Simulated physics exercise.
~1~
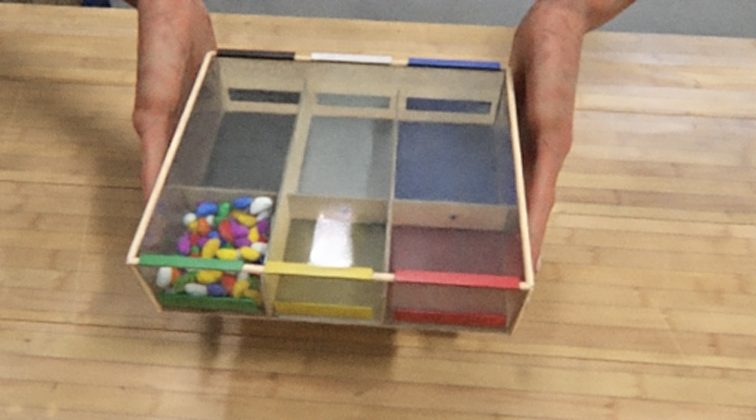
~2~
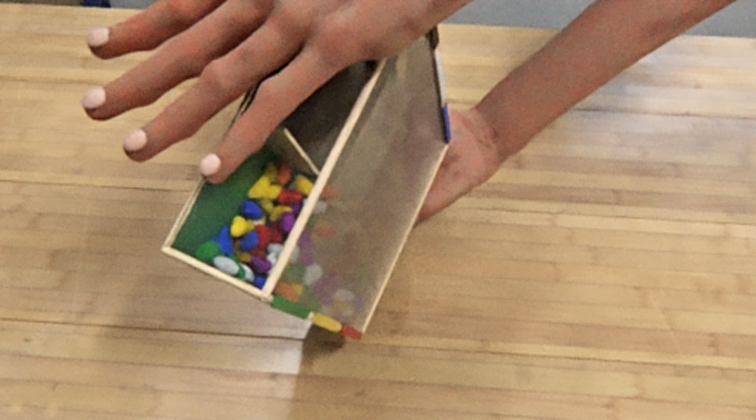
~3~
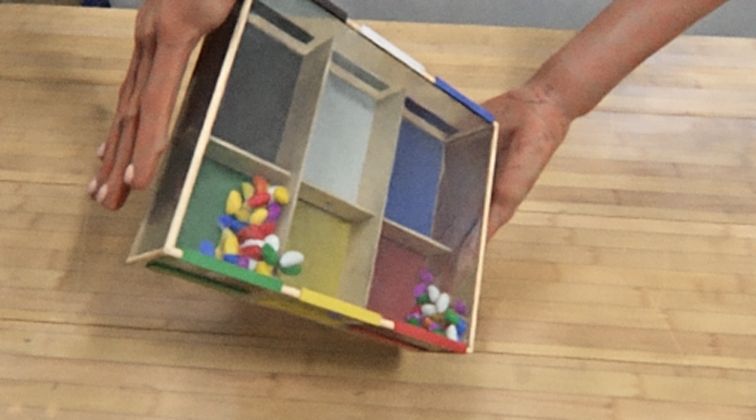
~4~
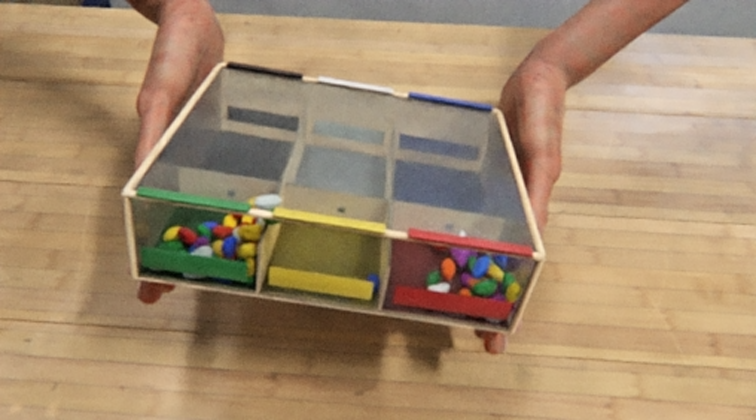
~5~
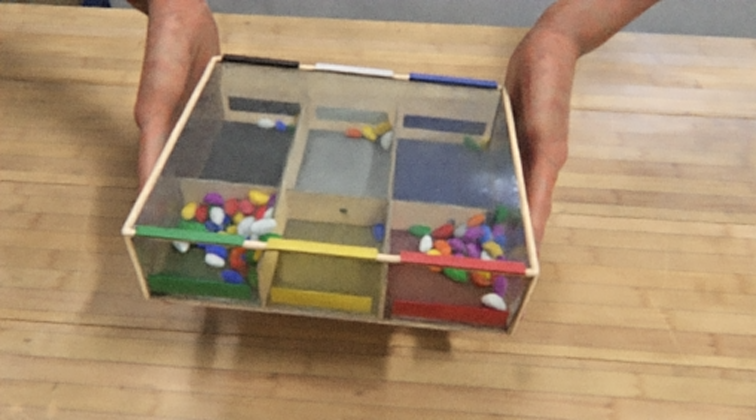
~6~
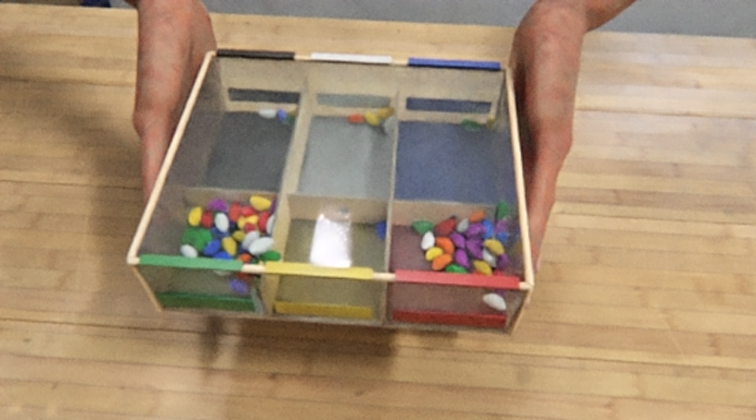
Over a wooden table, hands tilt a divided box, spreading jelly beans from green mostly into red.
